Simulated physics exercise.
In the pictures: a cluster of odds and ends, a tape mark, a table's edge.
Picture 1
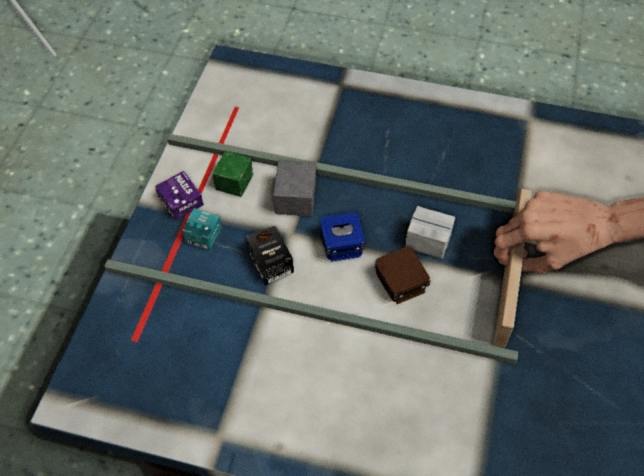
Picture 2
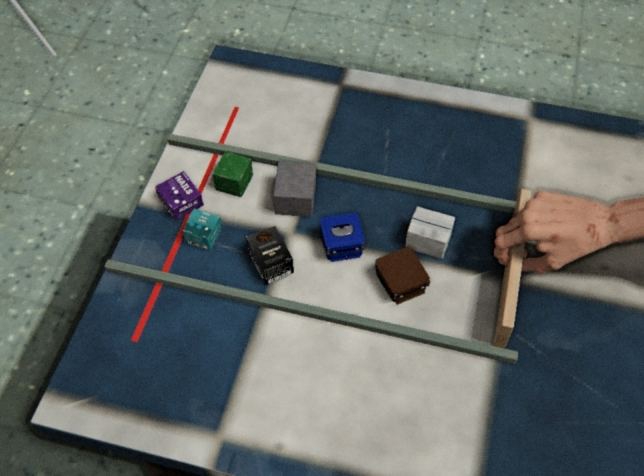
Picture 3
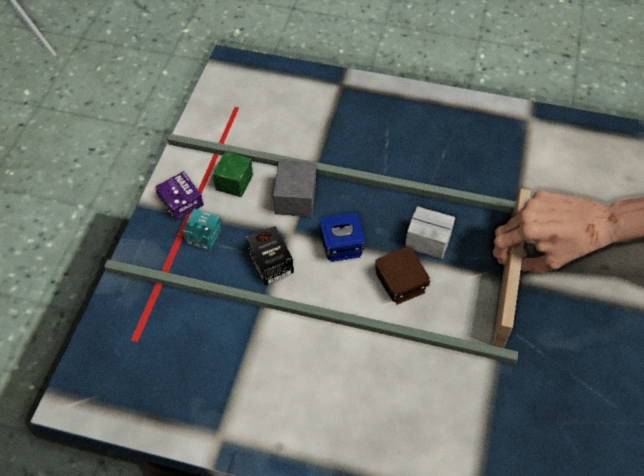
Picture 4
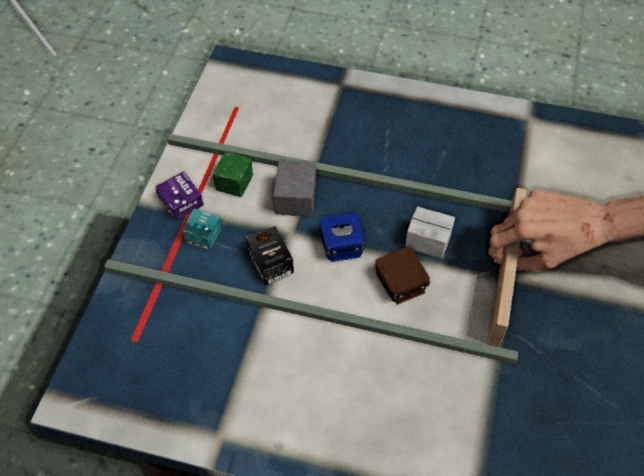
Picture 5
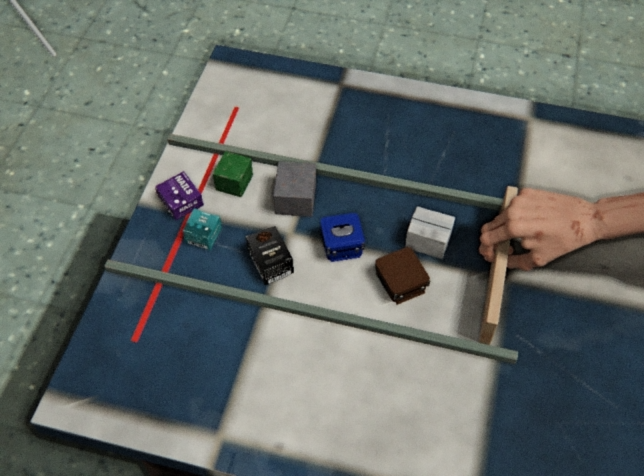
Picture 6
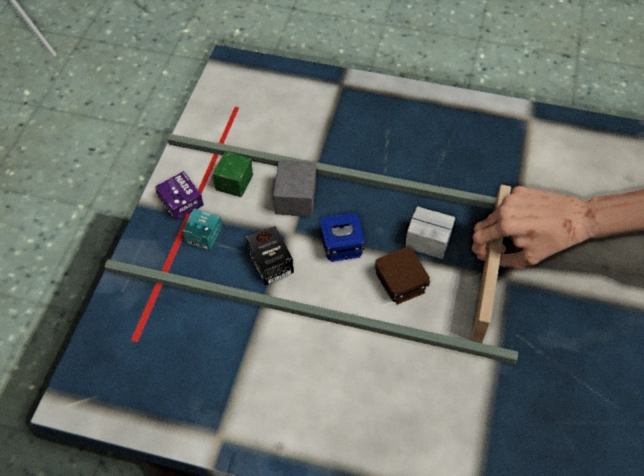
The footage shows several small colored boxes and blocks between two rails on a blue and white surface with a red tape line, while a hand at right holds an upright board still, then slides it slightly left.
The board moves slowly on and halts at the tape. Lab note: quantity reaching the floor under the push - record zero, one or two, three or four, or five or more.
Recorded: Three or four.
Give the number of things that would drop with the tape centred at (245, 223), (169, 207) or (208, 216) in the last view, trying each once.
It would be 0, then 6, then 3.
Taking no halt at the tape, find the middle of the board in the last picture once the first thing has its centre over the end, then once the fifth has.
Pixels in order: Roughly (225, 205), roughly (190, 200).
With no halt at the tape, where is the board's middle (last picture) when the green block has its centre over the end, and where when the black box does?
Approx. (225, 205) for the first, approx. (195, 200) for the second.
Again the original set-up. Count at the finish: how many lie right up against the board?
At rest, 2 are in contact.
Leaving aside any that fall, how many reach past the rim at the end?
The answer comes to 2.
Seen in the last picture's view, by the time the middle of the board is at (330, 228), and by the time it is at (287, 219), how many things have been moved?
The number moved is 5 and then 7.
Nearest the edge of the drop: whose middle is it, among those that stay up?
That would be the grey block.
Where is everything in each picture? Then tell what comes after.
Purple box (180, 196); turquoise box (202, 229); green block (233, 174); board (513, 266); tape (191, 212), in the first frame.
Turquoise box (202, 230); black box (270, 255), in the second frame.
Green block (233, 174); white box (430, 233), in the third frame.
Purple box (180, 196); board (508, 266), in the fourth frame.
Turquoise box (202, 230); brown case (401, 276), in the fifth frame.
Purple box (180, 196); turquoise box (202, 230); green block (233, 174); board (491, 262); tape (191, 212), in the sixth frame.
Soon after, none off yet; purple box at rest near (180, 196); turquoise box at rest near (202, 230); green block at rest near (233, 174).
At rest, the number that fall off is three or four; fallen, black box, green block, turquoise box and purple box.
